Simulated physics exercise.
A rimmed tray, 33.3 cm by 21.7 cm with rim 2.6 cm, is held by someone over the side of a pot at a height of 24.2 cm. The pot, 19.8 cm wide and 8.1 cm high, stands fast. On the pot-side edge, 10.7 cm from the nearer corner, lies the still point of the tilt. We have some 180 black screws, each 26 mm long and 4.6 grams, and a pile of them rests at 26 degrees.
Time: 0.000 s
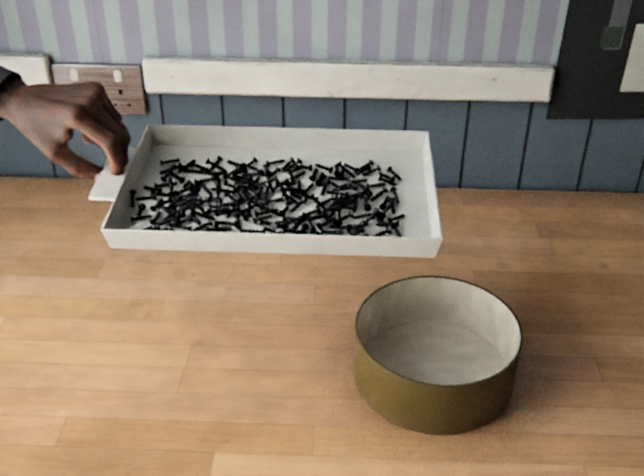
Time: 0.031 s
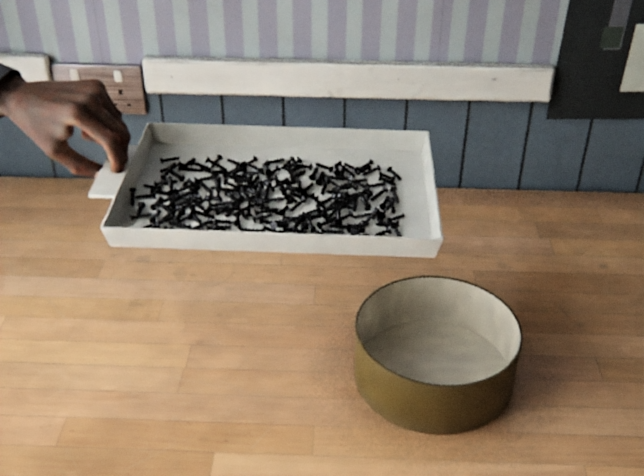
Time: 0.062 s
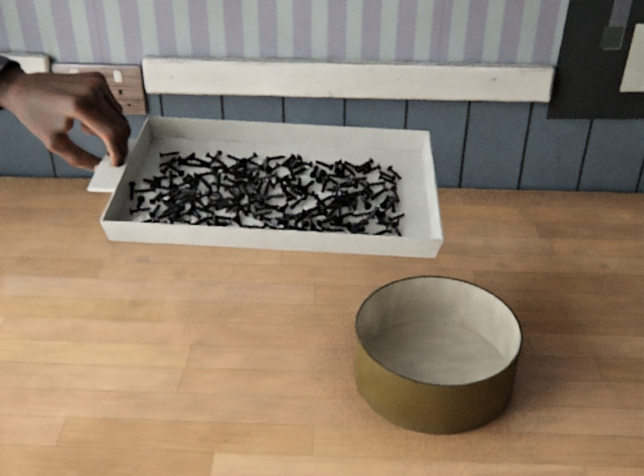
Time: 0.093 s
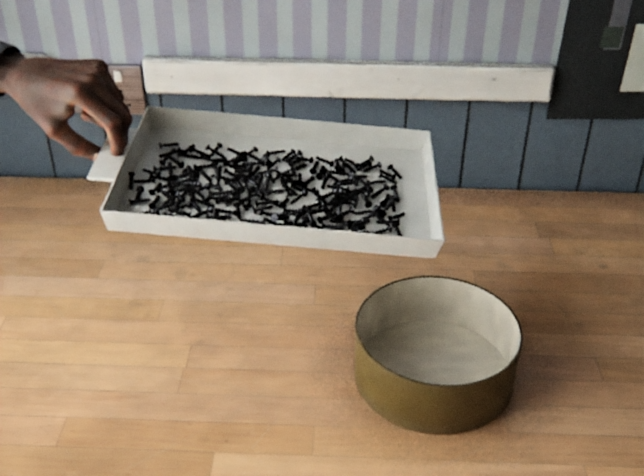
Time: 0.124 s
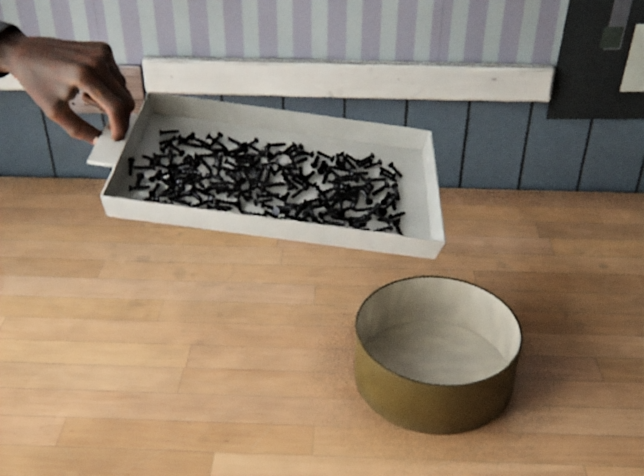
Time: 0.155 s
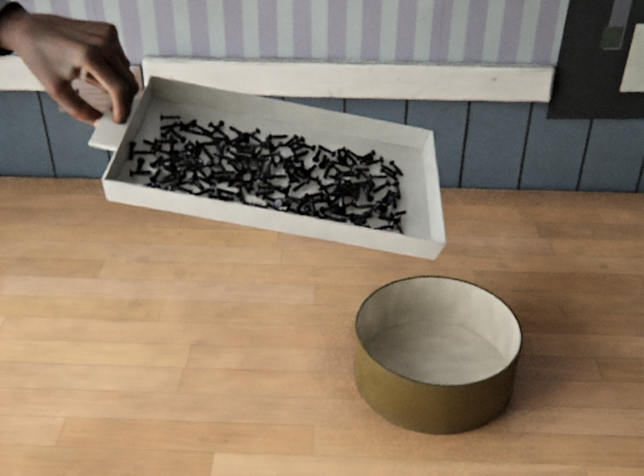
On a wooden counter, a round pot stood below and to the right of a white tray of black screws, and a hand at the left raised that end, gradually tilting the tray toward the right.
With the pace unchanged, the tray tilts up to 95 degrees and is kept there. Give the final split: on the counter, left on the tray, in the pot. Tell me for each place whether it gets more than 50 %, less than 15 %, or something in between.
Outcome: Counter: A notable amount; tray: A slight amount; pot: The main share.
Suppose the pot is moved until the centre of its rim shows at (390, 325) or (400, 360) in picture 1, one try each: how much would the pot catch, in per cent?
20 and 30 %.
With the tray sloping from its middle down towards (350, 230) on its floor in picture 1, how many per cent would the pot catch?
Estimate: Near 75 per cent.
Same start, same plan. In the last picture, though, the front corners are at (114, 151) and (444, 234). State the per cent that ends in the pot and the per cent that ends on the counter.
Pot: 35, counter: 60.
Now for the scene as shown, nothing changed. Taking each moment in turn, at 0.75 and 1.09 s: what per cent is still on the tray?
65 then 5.
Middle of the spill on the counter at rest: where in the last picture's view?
Middle of the spill at rest: Roughly (576, 408).
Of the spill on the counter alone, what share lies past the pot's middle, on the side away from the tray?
I'd put it at close to 100 per cent.
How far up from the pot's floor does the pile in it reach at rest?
Roughly 2.0 cm.
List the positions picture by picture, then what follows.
In the first picture, tray tilt 0 degrees, front corners at (107, 227) and (437, 236); middle of the pieces at (273, 200); pot at (438, 327).
In the second picture, tray tilt 0 degrees, front corners at (107, 225) and (437, 236); middle of the pieces at (273, 199).
In the third picture, tray tilt 2 degrees, front corners at (107, 219) and (438, 237); middle of the pieces at (273, 196).
In the fourth picture, tray tilt 4 degrees, front corners at (107, 208) and (439, 237), lowest corner right front; middle of the pieces at (274, 191).
In the fifth picture, tray tilt 7 degrees, front corners at (107, 194) and (440, 238), lowest corner right front; middle of the pieces at (274, 184).
In the sixth picture, tray tilt 11 degrees, front corners at (109, 178) and (441, 239), lowest corner right front; middle of the pieces at (276, 176); pot at (438, 327). Its pace works out near 115 degrees a second.
Then, at 0.51 s, tilt 52 degrees; the tray holds 100 %, the pot 0 %.
After 0.75 s, tilt 80 degrees; the tray holds 65 %, the pot 0 %.
Then, at 1.09 s, tilt 95 degrees; the tray holds 5 %, the pot 65 %.
At rest (2.5 s), counter 25 %, tray 0 %, pot 75 %.
